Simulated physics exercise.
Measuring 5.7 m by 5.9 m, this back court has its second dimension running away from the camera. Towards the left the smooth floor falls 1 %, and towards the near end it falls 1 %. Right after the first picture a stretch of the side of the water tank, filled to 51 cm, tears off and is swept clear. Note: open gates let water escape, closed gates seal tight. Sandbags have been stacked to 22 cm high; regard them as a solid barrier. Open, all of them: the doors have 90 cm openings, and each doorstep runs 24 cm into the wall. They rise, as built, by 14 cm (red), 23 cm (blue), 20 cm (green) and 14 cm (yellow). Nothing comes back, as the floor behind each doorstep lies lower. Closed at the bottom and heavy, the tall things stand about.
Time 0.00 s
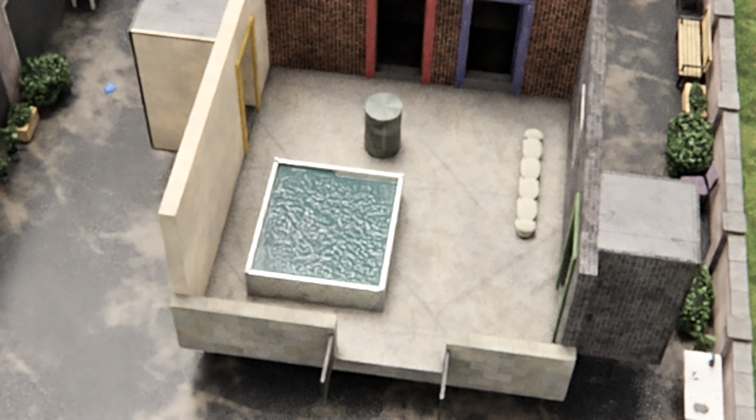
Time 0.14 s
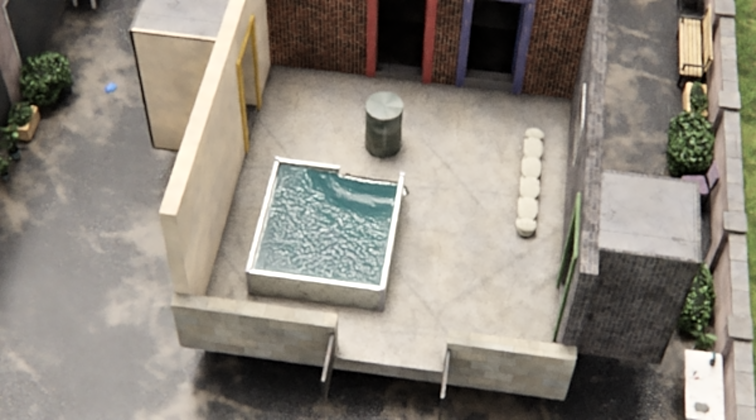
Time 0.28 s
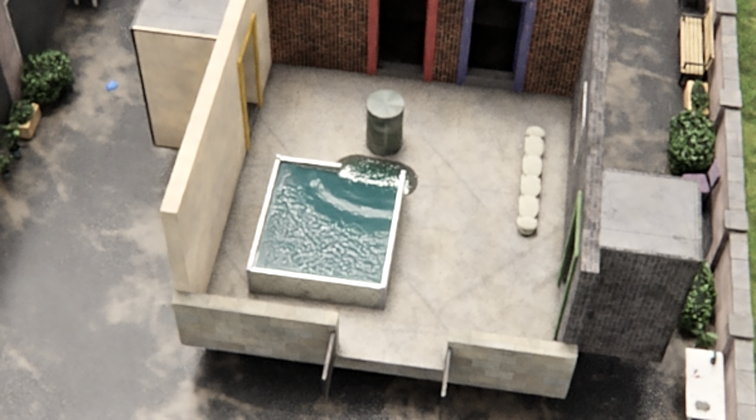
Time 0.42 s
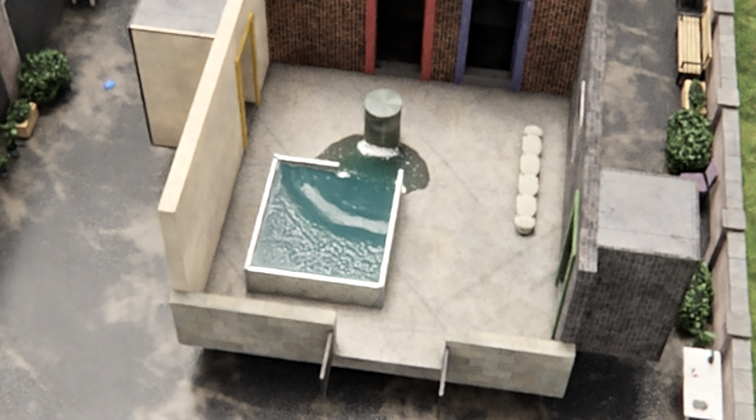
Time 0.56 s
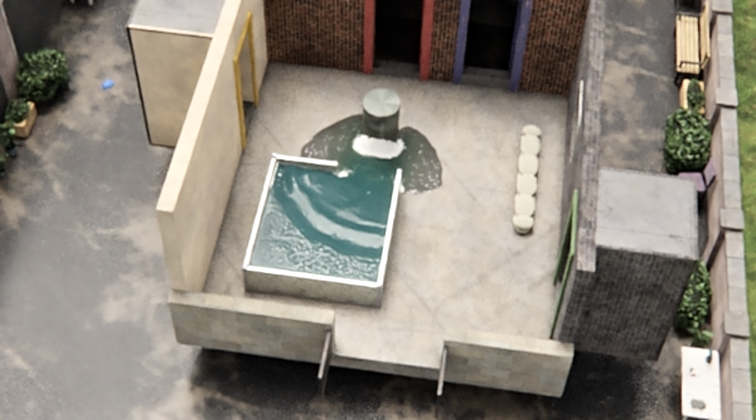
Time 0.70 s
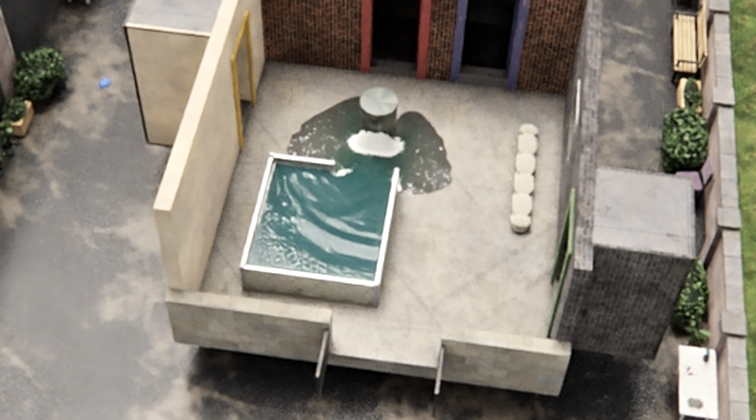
Water pouring from the broken far side of a square tank, spreading across a walled courtyard floor and around a green cylinder.
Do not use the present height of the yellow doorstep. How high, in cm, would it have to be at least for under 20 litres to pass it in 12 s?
At least about 12 cm.
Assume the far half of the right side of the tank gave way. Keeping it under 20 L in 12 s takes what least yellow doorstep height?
It needs to be about 6.5 cm high.
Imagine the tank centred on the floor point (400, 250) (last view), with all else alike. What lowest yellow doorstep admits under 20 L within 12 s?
Some 10.0 cm.
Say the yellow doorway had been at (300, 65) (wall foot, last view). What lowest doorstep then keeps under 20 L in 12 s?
Roughly 11.5 cm, give or take.
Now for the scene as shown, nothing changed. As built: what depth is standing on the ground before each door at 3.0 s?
In cm: Red 8, blue 13, green 0, yellow 14.
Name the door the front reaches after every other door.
Green.
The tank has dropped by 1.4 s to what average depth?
Close to 40 cm deep on average.
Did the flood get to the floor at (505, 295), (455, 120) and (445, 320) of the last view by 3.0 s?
Status: Clear / submerged / clear.
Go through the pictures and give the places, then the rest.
The water tank at (327, 225) is whole and still, 51 cm deep; the yellow door at (248, 91) is dry, in the first picture.
The front is at a hidden place, 0.3 m from the gap on the far side; 0.2 m2 of floor is wet, 51 cm left at the back, in the second picture.
The front is at (354, 159), 0.7 m from the gap on the far side; 0.8 m2 of floor is wet, 51 cm left at the back, in the third picture.
The gap is on the far side, the front 1.2 m out at (360, 138); the back of the water tank holds 51 cm, in the fourth picture.
The front is at (362, 118), 1.7 m from the gap on the far side; 2.2 m2 of floor is wet, 51 cm left at the back, in the fifth picture.
The gap is on the far side, the front 2.0 m out at (356, 102); the back of the water tank holds 51 cm; 1.1 m in a straight line remain to the yellow door at (243, 85), in the sixth picture.
After 1.4 s water covers 25 % of the floor, deepest (38 cm) near (371, 159); it has not reached the yellow door.
After 3.0 s water covers 45 % of the floor, deepest (27 cm) near (371, 159); 14 cm at the yellow door, 0 litres in over its 14 cm doorstep.
After 12.0 s water covers 95 % of the floor, deepest (16 cm) near (192, 321); 10 cm at the yellow door, 4 litres in over its 14 cm doorstep.
At the yellow door as built, the water arrived by 1.8 s and peaked near 15 cm at 2.6 s.
Run again over the same 12 s with other heights there, 38 litres in over 11 cm, 11 litres over 13 cm. The limit of 20 litres is kept from about 12 cm up.
